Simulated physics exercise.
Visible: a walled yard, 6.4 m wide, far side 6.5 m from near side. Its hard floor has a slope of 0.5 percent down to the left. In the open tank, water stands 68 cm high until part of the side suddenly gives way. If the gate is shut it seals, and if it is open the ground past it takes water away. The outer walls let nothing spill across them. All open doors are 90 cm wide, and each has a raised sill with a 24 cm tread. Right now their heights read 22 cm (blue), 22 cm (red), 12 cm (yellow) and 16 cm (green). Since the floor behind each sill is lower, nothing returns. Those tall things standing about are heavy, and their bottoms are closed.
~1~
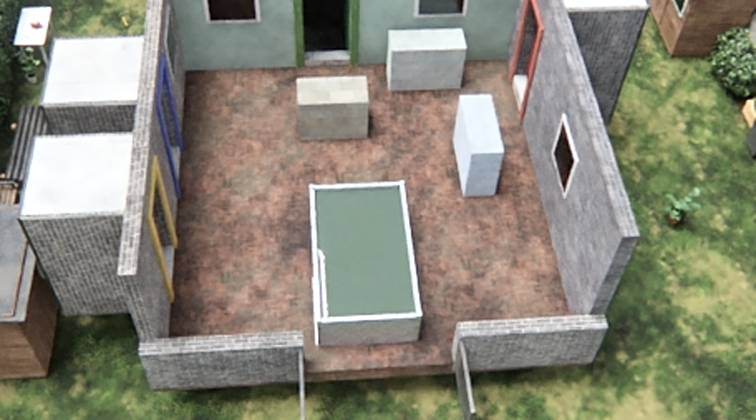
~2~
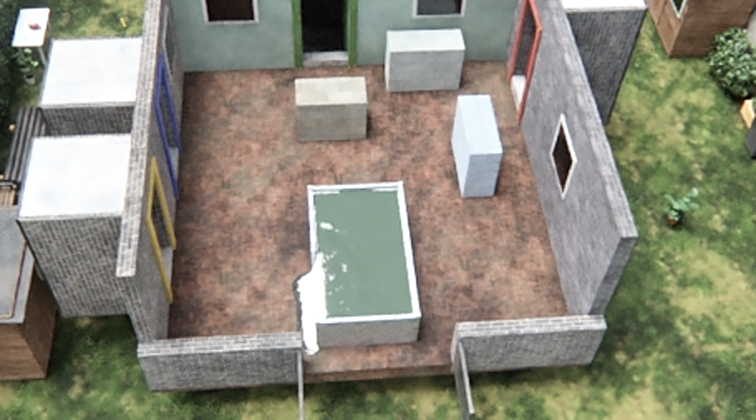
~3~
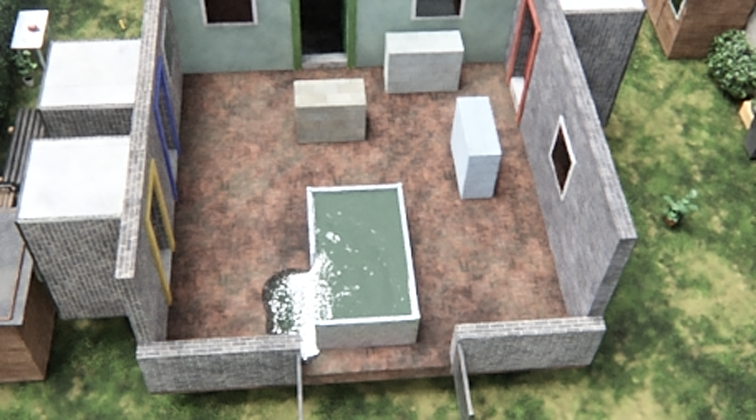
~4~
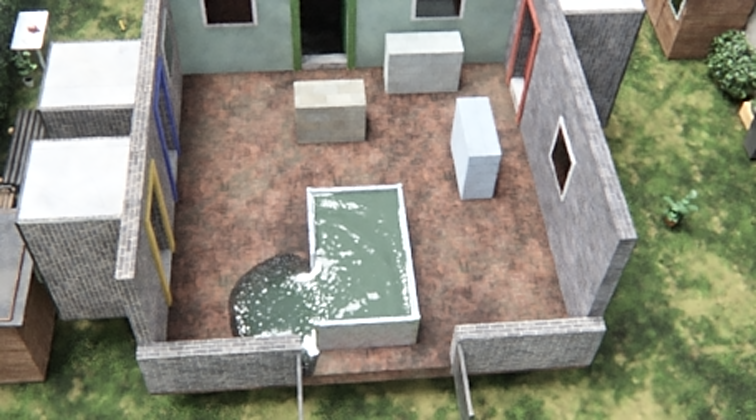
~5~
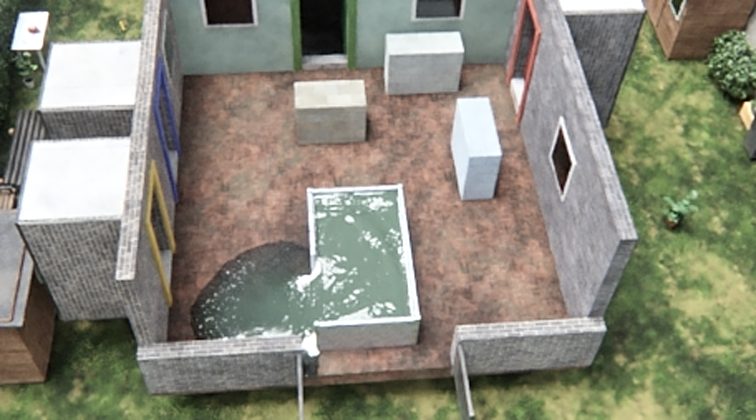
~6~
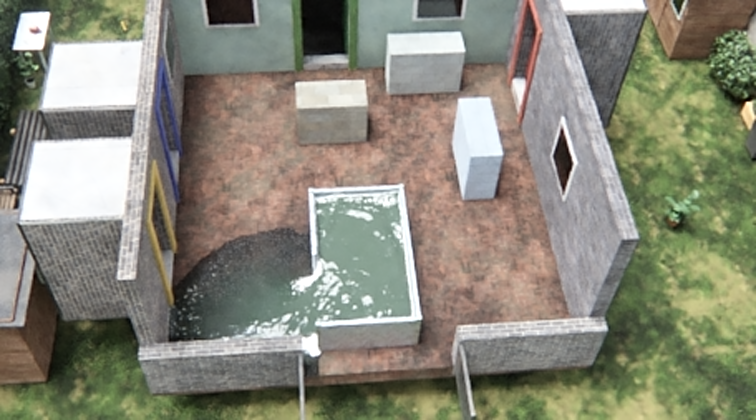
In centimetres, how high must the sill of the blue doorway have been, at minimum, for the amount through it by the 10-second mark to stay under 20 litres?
It must have been at least 5 cm high.
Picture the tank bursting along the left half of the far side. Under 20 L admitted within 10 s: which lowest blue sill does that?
Minimum height: Approx. 8.5 cm.
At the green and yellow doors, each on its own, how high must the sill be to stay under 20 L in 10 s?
You'd want about 8.0 centimetres at green and about 24 centimetres at yellow.
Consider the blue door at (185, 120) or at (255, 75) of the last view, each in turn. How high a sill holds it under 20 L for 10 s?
Around 11.0 and 17 cm respectively.
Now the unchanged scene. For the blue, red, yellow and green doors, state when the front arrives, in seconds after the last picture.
Blue: 1.0 s; red: 6.0 s; yellow: 0.1 s; green: 3.2 s.
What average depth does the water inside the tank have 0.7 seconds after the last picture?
Around 42 cm deep on average.
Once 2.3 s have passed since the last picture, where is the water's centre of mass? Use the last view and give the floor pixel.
The water is centred near (275, 273).
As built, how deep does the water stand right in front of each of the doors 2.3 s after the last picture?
In cm: Blue 10, red 0, yellow 22, green 0.
Then, 0.7 s after the last picture water covers 15 % of the floor, deepest (59 cm) near (167, 371); it has not reached the blue door.
Then, 2.3 s after the last picture water covers 35 % of the floor, deepest (34 cm) near (168, 360); 10 cm at the blue door, 0 litres in over its 22 cm sill.
Then, 9.3 s after the last picture water covers 90 % of the floor, deepest (12 cm) near (323, 76); 6 cm at the blue door, 0 litres in over its 22 cm sill.
At the blue door as built, the water peaked near 10 cm, 2.5 s after the last picture.
Run again over the same 10 s with other heights there, 26 litres in over 4.5 cm, 15 litres over 5.5 cm. The limit of 20 litres is kept from about 5 cm up.
